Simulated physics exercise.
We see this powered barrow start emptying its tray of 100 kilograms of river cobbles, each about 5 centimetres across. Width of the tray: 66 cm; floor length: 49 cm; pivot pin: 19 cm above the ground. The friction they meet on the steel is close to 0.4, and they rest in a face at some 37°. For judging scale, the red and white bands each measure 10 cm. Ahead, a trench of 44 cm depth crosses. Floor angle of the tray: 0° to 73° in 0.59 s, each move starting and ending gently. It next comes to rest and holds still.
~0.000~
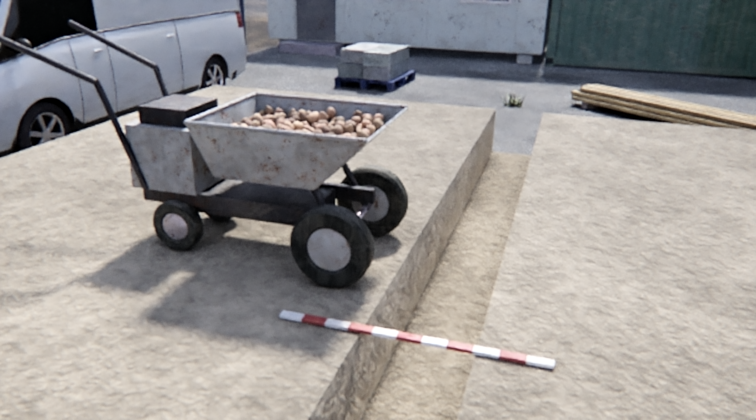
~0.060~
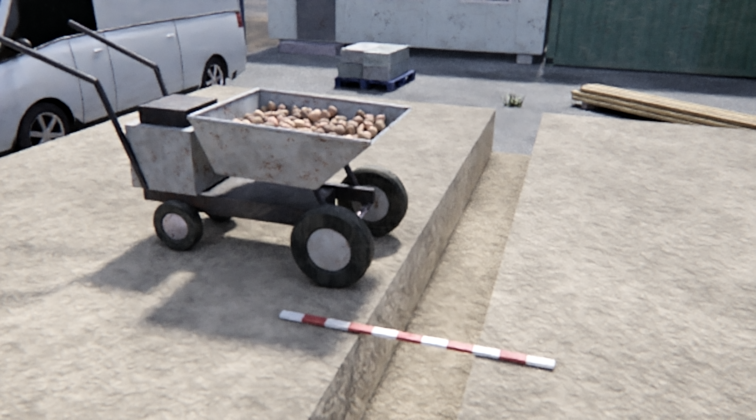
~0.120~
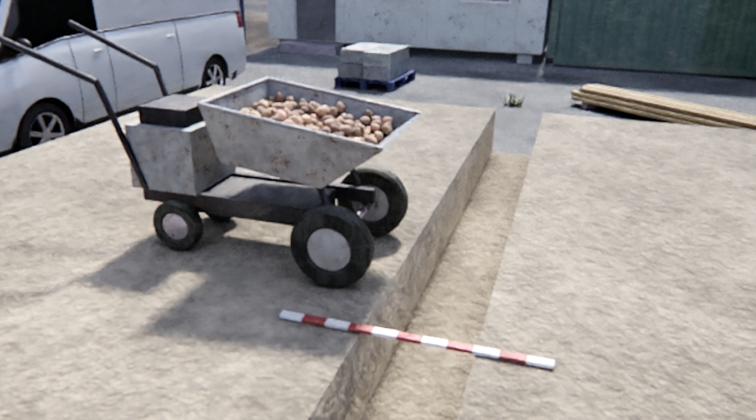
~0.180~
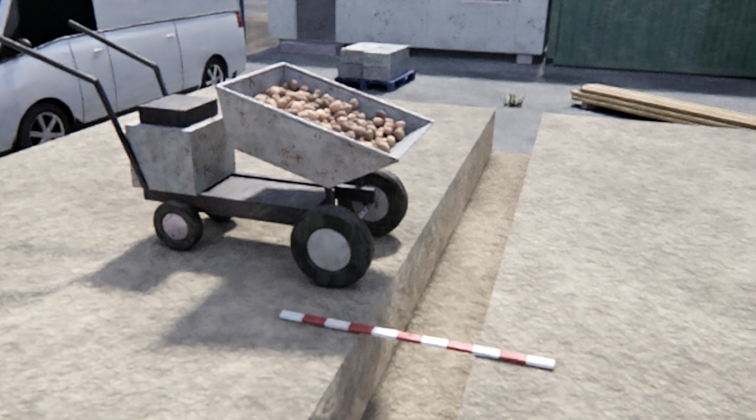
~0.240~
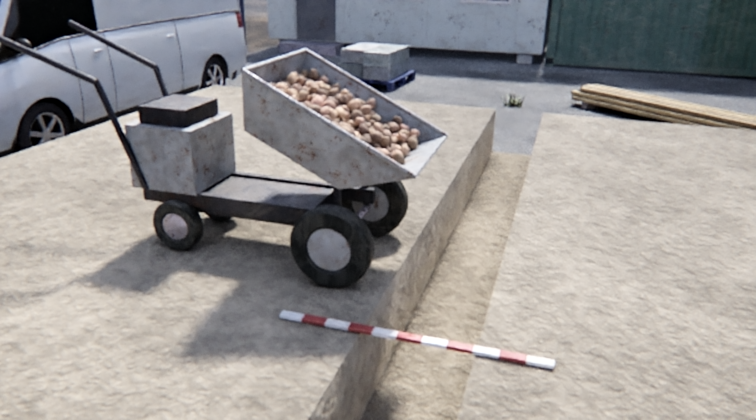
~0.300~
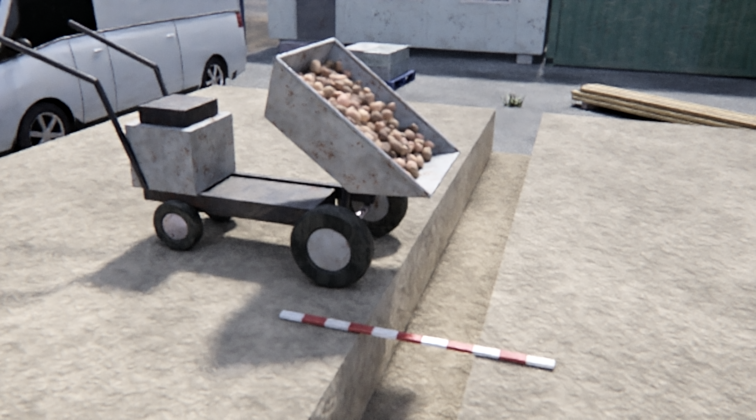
In a paved yard beside a narrow trench, a wheeled cart's metal tray full of brownish stones tilted steadily up at the back, its front edge lowering toward the right while the cart stayed put.
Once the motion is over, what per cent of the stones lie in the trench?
29 %.
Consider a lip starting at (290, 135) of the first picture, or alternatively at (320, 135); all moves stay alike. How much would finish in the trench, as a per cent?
100 % and 80 %.
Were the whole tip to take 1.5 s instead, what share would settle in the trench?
About 45 percent, I'd say.
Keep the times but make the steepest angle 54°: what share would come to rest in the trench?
It comes out at about 40 percent.
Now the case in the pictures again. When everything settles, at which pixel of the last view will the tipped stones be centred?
I'd point somewhere around (546, 282).
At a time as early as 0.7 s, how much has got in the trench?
10 per cent or so by then.
After 0.4 s the floor is at 61°; 100 % in the tray; the foremost stones are at (445, 203).
After 0.7 s the floor is at 73°; 64 % in the tray, 12 % in the trench, 23 % past the trench; the foremost stones are at (531, 298).
After 1.0 s the floor is at 73°; 1 % in the tray, 27 % in the trench, 72 % past the trench; the foremost stones are at (725, 308).
After 3.0 s the floor is at 73°; 0 % in the tray, 29 % in the trench, 71 % past the trench; the foremost stones are past the picture's edge.
